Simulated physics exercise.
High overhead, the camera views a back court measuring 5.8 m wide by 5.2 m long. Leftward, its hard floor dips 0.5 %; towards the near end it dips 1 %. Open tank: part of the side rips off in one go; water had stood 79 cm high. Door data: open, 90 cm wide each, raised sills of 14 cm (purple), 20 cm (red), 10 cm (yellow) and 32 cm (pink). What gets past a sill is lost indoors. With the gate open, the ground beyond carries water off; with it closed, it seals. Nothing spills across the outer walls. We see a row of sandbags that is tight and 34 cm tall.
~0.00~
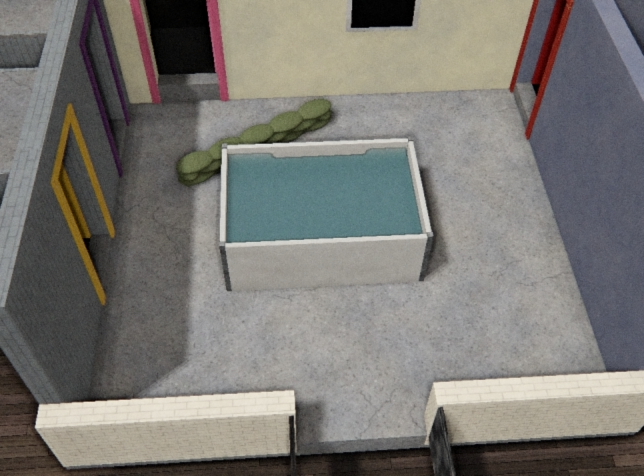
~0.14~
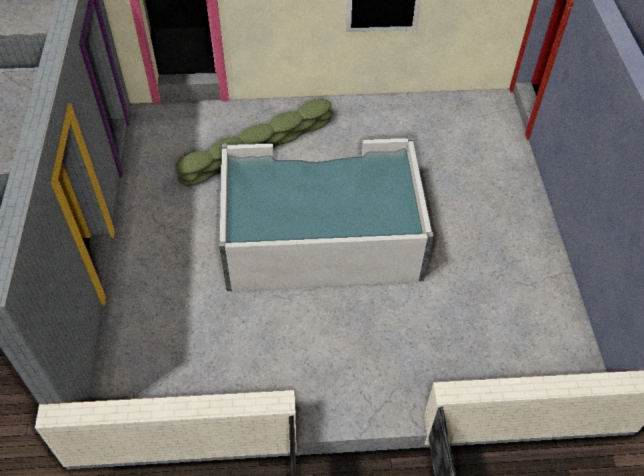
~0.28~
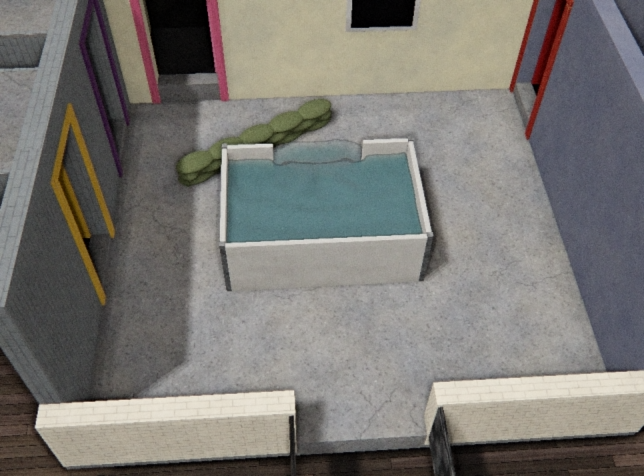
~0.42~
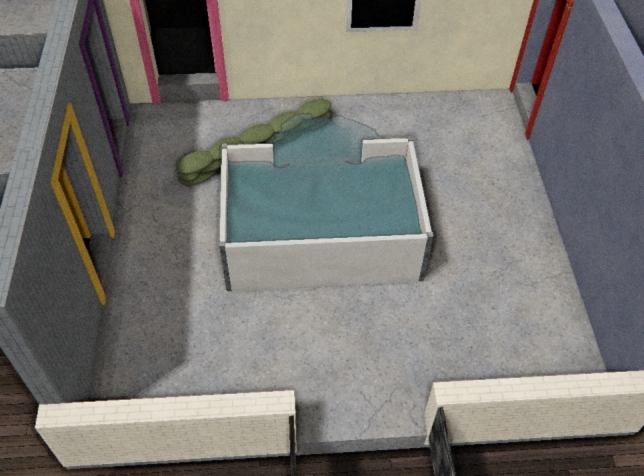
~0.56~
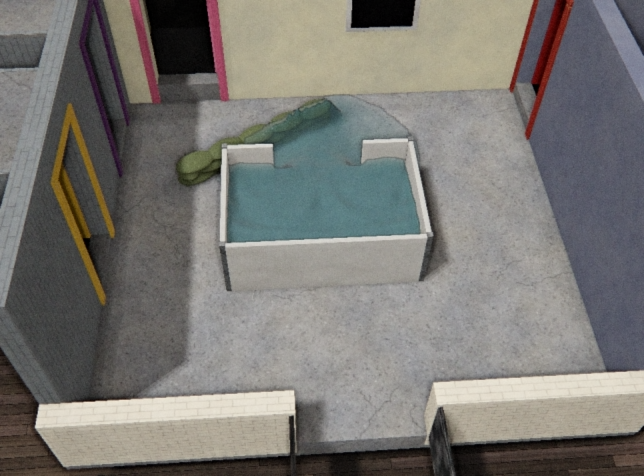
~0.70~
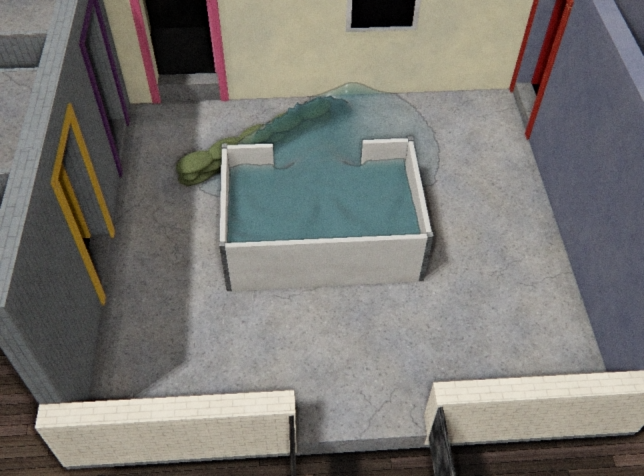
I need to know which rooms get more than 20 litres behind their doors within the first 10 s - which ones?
Here is each one: The purple door does not get more than 20 litres; the red door gets more than 20 litres; the yellow door does not get more than 20 litres; the pink door does not get more than 20 litres.
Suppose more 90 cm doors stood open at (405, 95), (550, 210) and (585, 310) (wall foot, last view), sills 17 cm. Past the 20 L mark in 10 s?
In turn: Beyond it, short of it, short of it.
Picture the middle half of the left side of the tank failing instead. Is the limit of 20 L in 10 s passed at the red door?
Then red does not exceed it.
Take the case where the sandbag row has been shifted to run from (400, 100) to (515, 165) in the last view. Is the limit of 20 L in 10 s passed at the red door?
Outcome - red: Pass.
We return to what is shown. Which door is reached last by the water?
The final one is the purple door.
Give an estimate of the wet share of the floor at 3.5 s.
Some 70 per cent of it.
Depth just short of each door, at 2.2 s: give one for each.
In cm: Purple 0, red 41, yellow 11, pink 7.
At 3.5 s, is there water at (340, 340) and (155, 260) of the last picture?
Untouched, soaked.
After 1.4 s water covers 25 % of the floor and is deepest (51 cm) near (290, 146); purple door not reached, red door not reached, yellow door not reached, pink door not reached.
After 2.2 s water covers 40 % of the floor and is deepest (44 cm) near (515, 103); purple door not reached, red door 41 cm at the sill, 77 L in, yellow door 11 cm at the sill, 0 L in, pink door 7 cm at the sill, 0 L in.
After 3.5 s water covers 70 % of the floor and is deepest (30 cm) near (517, 111); purple door 11 cm at the sill, 0 L in, red door 29 cm at the sill, 186 L in, yellow door 10 cm at the sill, 2 L in, pink door 3 cm at the sill, 0 L in.
After 6.0 s water covers 90 % of the floor and is deepest (18 cm) near (551, 406); purple door 7 cm at the sill, 0 L in, red door 14 cm at the sill, 215 L in, yellow door 7 cm at the sill, 4 L in, pink door 3 cm at the sill, 0 L in.
After 10.0 s water covers 95 % of the floor and is deepest (16 cm) near (86, 434); purple door 6 cm at the sill, 0 L in, red door 7 cm at the sill, 215 L in, yellow door 9 cm at the sill, 5 L in, pink door 4 cm at the sill, 0 L in.
